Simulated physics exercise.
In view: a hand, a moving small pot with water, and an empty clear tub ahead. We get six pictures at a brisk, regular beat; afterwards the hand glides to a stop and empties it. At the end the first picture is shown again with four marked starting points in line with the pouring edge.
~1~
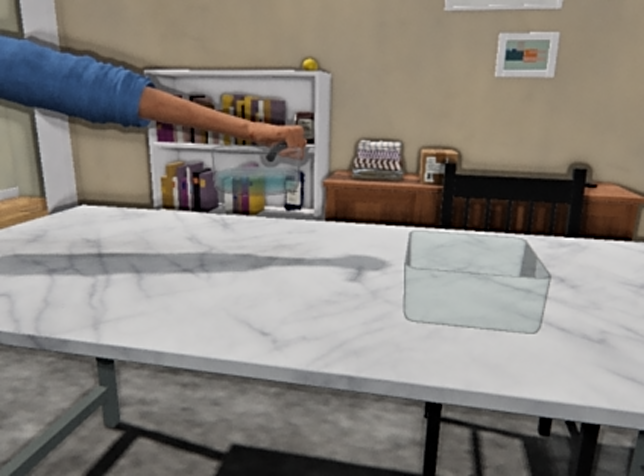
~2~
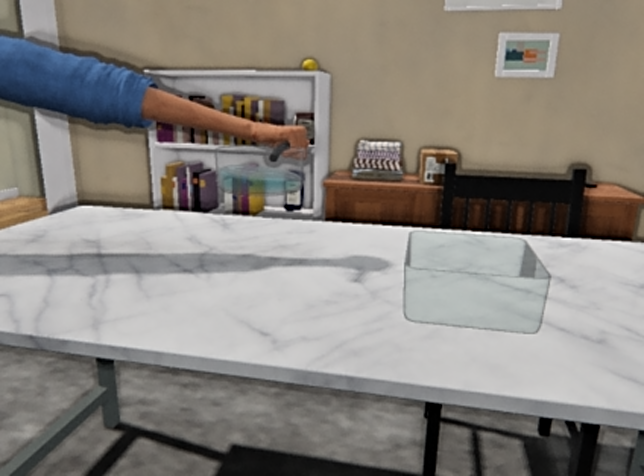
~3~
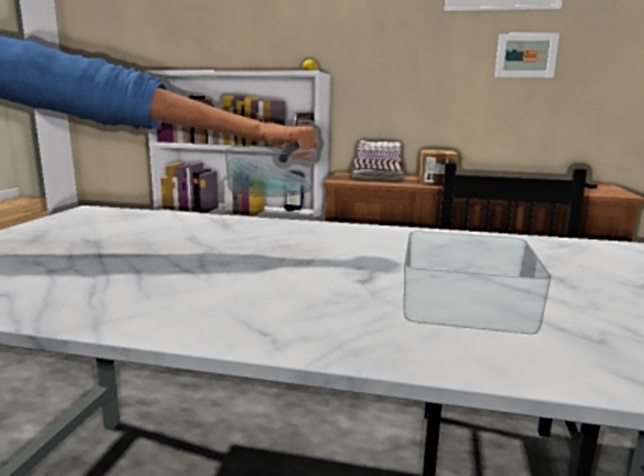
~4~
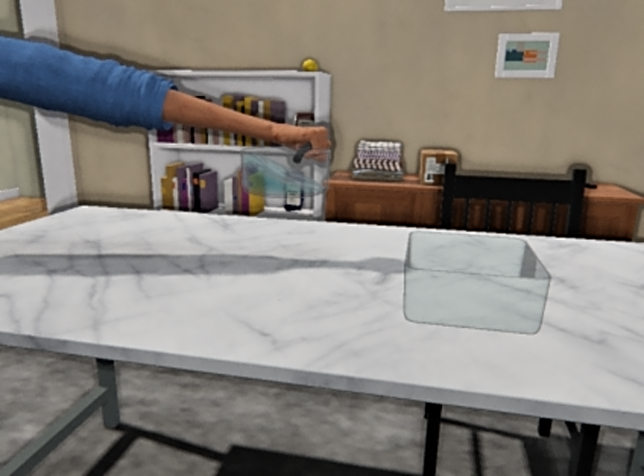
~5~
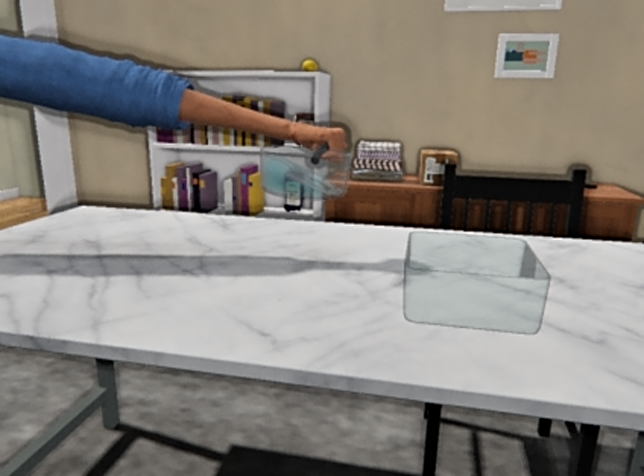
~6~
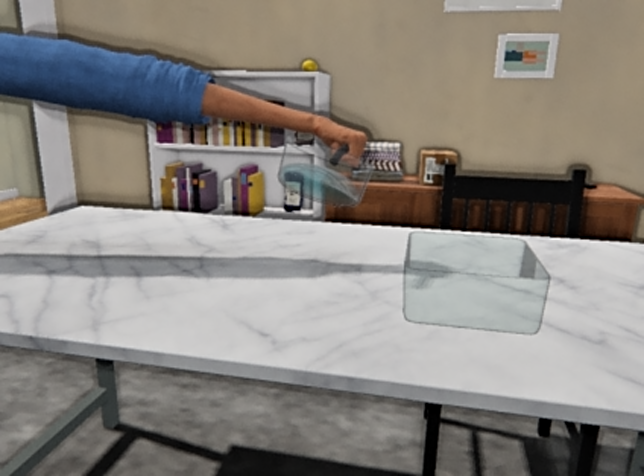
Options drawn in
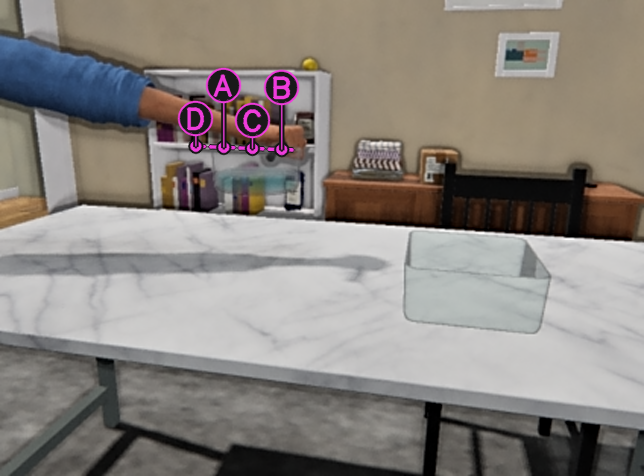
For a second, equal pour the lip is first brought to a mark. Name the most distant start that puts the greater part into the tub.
The answer is spot B.
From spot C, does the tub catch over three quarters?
No.
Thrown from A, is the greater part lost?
Yes, that goes wrong.
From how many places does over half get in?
One of them.
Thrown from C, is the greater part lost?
Yes.
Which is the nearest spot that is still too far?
That would be C.
On the marked copy, A at (223, 147); B at (281, 149); C at (252, 148); D at (195, 146).
With A, about 10 % lands in the tub, 88 % falls short and 3 % goes beside or beyond.
With B, about 66 % lands in the tub, 31 % falls short and 3 % goes beside or beyond.
With C, about 34 % lands in the tub, 62 % falls short and 4 % goes beside or beyond.
With D, about 2 % lands in the tub, 98 % falls short.
